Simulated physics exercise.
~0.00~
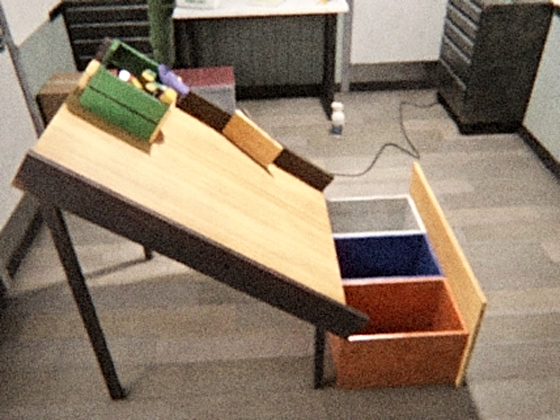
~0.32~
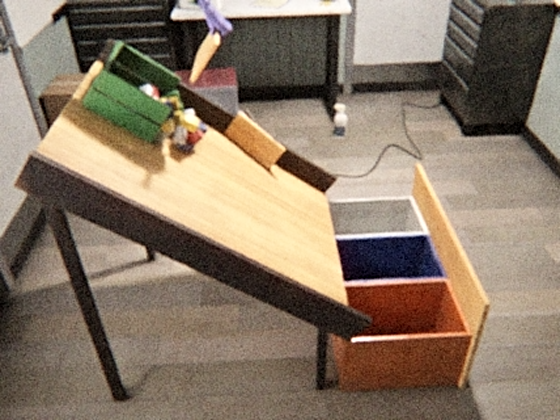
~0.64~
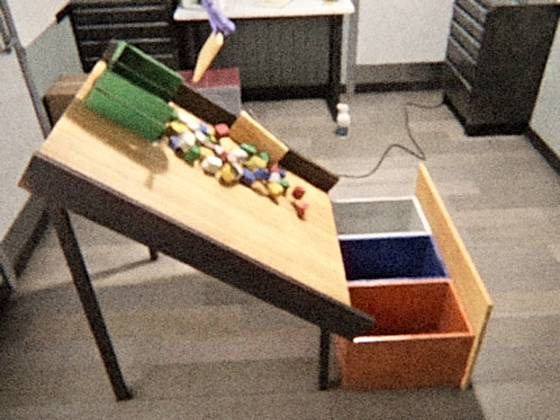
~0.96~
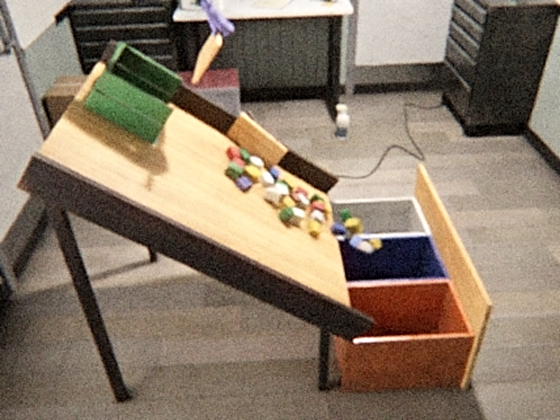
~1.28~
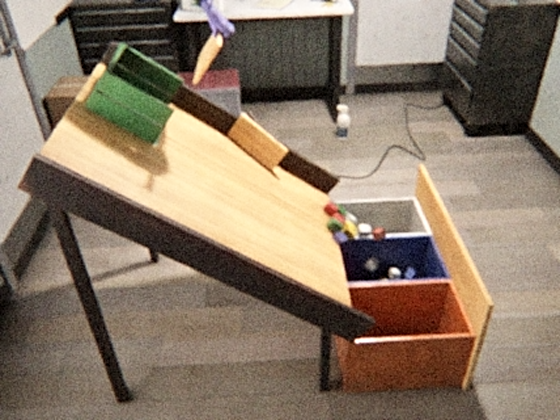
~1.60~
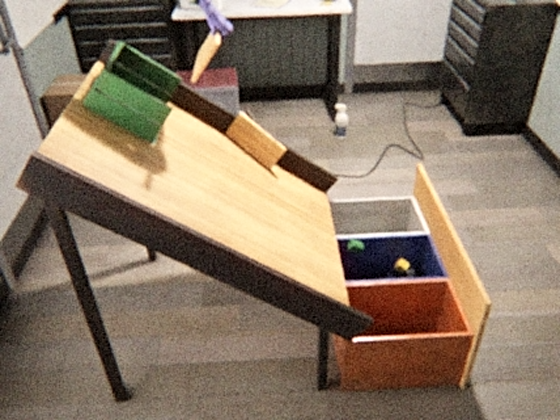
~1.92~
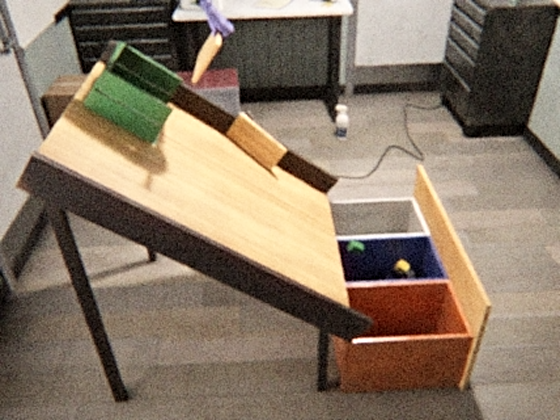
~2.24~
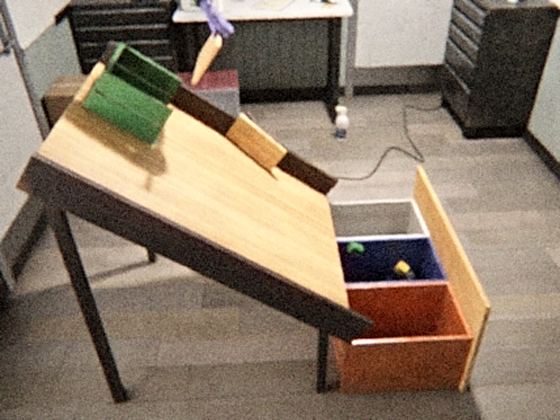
Sloping wooden table releasing colourful toy bricks from a green pen as its gate lifts, the bricks sliding into white and blue bins.
